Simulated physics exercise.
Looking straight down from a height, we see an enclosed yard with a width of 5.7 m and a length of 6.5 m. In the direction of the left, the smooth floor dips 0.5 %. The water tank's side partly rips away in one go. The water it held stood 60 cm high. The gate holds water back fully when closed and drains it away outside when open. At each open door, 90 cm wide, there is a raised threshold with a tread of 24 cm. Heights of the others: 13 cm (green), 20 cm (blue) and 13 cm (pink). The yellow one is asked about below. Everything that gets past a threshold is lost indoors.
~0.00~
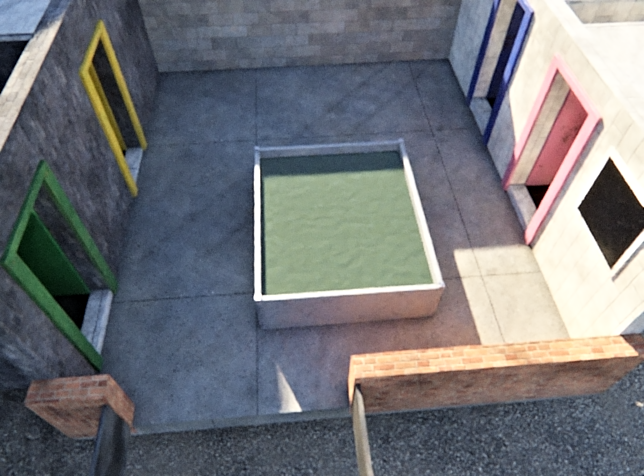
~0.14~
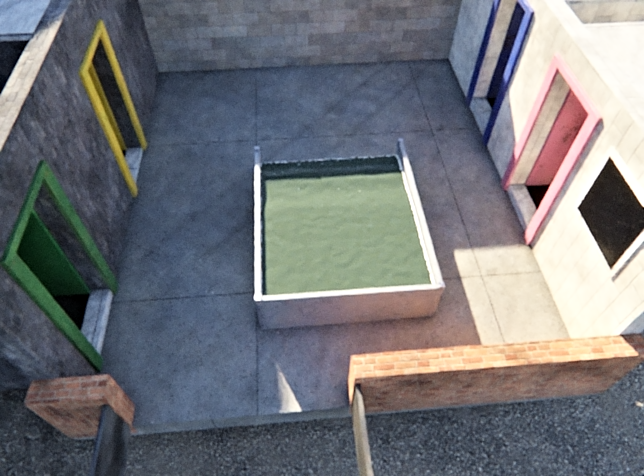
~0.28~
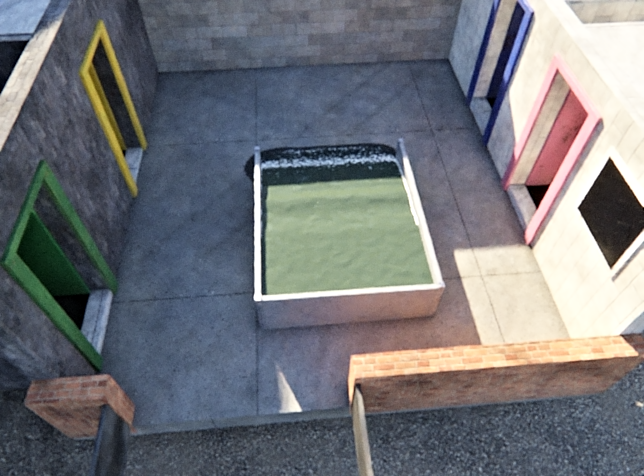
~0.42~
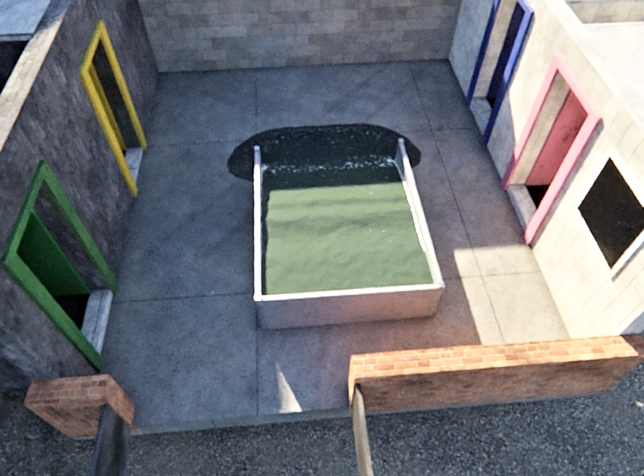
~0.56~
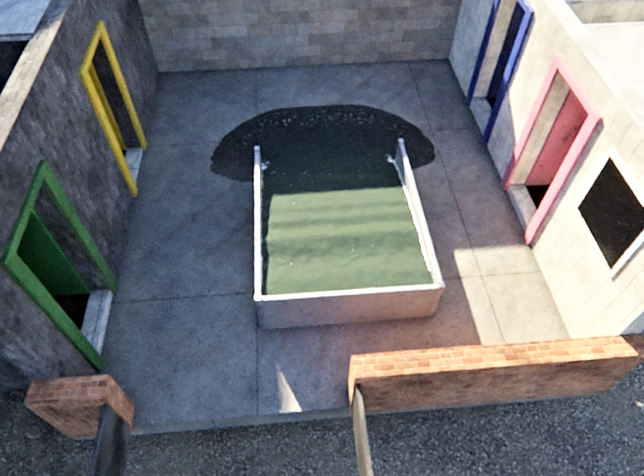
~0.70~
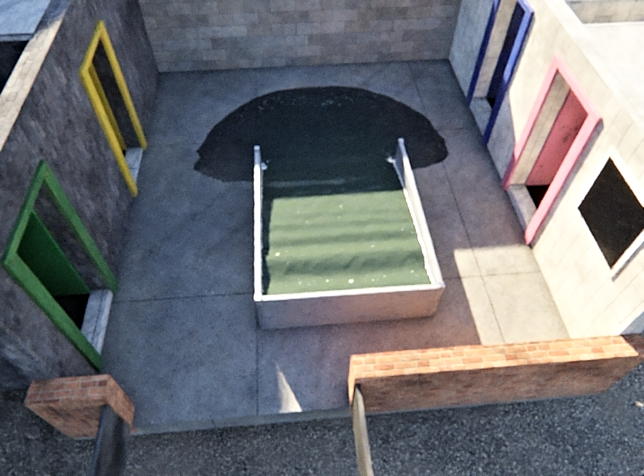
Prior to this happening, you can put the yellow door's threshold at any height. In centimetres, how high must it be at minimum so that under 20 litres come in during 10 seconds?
At least 6.5 cm or so.
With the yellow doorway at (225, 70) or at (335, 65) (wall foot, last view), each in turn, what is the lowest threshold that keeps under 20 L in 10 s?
You'd want roughly 19 cm there first, then roughly 27 cm.
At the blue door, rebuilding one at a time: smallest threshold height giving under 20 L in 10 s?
The blue one would have to be about 8.0 cm high.
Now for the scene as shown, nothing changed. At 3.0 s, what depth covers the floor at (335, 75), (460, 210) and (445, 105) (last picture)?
27, 0 and 11 cm, respectively.
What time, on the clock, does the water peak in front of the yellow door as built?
I'd say near 7.0 seconds.
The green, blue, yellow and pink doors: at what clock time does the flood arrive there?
Green: 4.5 s; blue: 1.6 s; yellow: 2.2 s; pink: 4.0 s.
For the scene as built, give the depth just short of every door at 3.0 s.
Depths in cm - green: 0, blue: 7, yellow: 1, pink: 0.
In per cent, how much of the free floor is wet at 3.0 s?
Roughly 45 percent of the floor is wet.
After 1.4 s water covers 40 % of the floor, deepest (34 cm) near (308, 65); it has not reached the yellow door.
After 3.0 s water covers 45 % of the floor, deepest (40 cm) near (160, 72); 1 cm at the yellow door, 0 litres in over its 6 cm threshold.
After 10.0 s water covers 100 % of the floor, deepest (15 cm) near (91, 407); 9 cm at the yellow door, 29 litres in over its 6 cm threshold.
At the yellow door as built, the water arrived by 2.3 s and peaked near 10 cm at 7.2 s.
Run again over the same 10 s with other heights there, 29 litres in over 6 cm, 5 litres over 8.5 cm. The limit of 20 litres is kept from about 6.5 cm up.
